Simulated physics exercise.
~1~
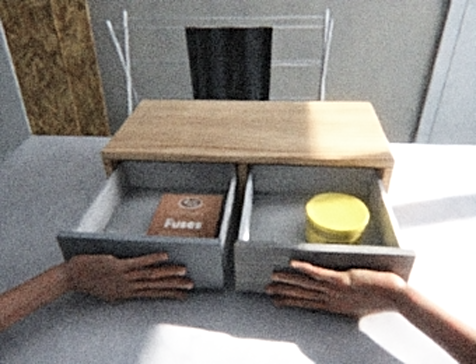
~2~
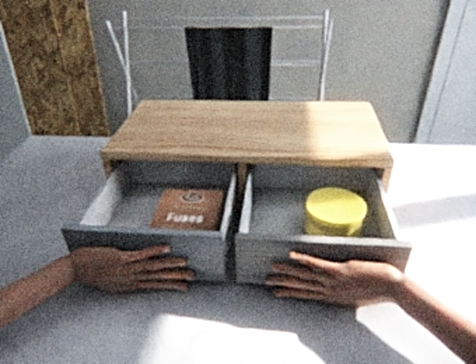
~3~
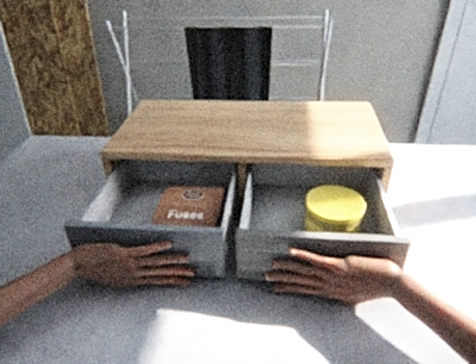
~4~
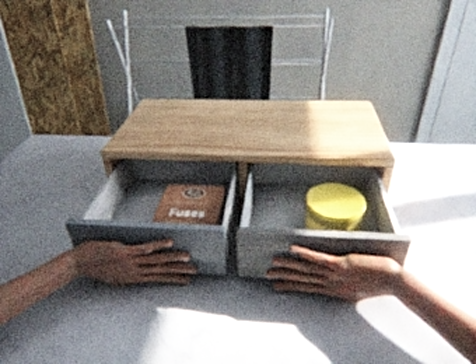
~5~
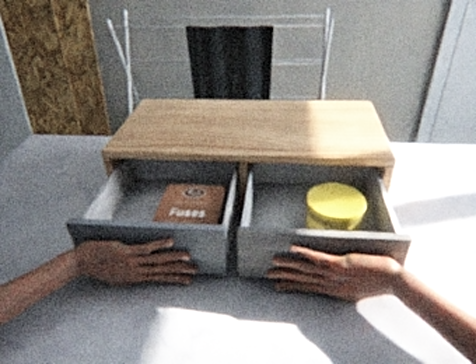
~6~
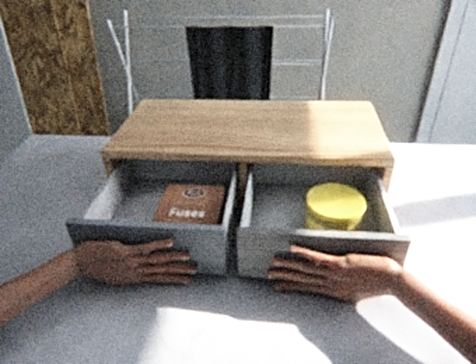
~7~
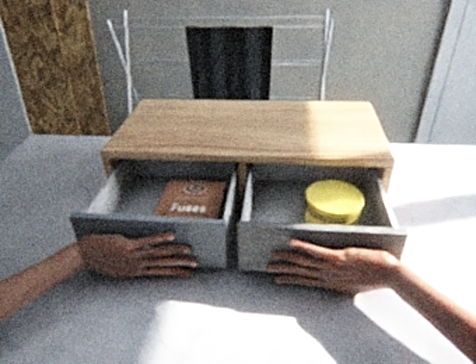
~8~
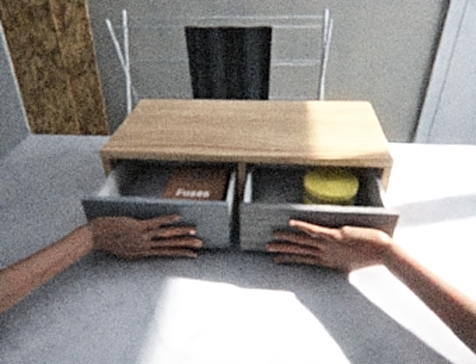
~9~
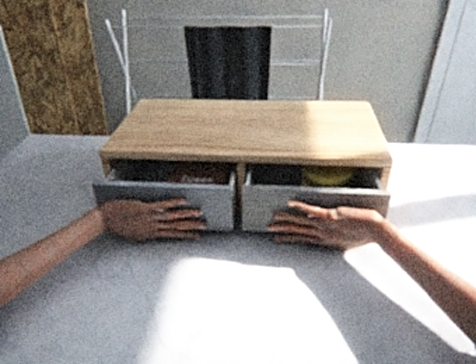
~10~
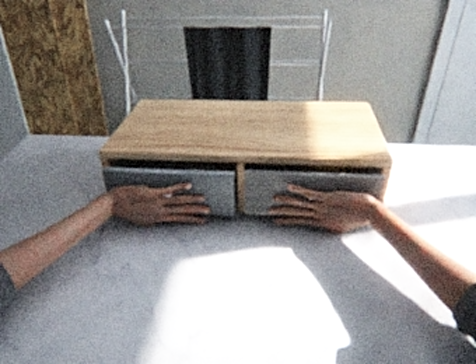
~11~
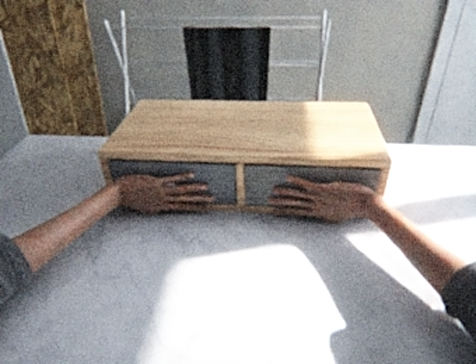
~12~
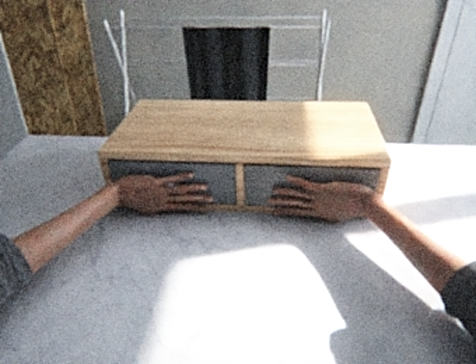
The video shows a wooden chest on a table with two open grey drawers, the left holding an orange-brown box labelled Fuses and the right a yellow tub. Two hands push the drawers inward, pausing briefly before continuing, until both shut flush, hiding the items.
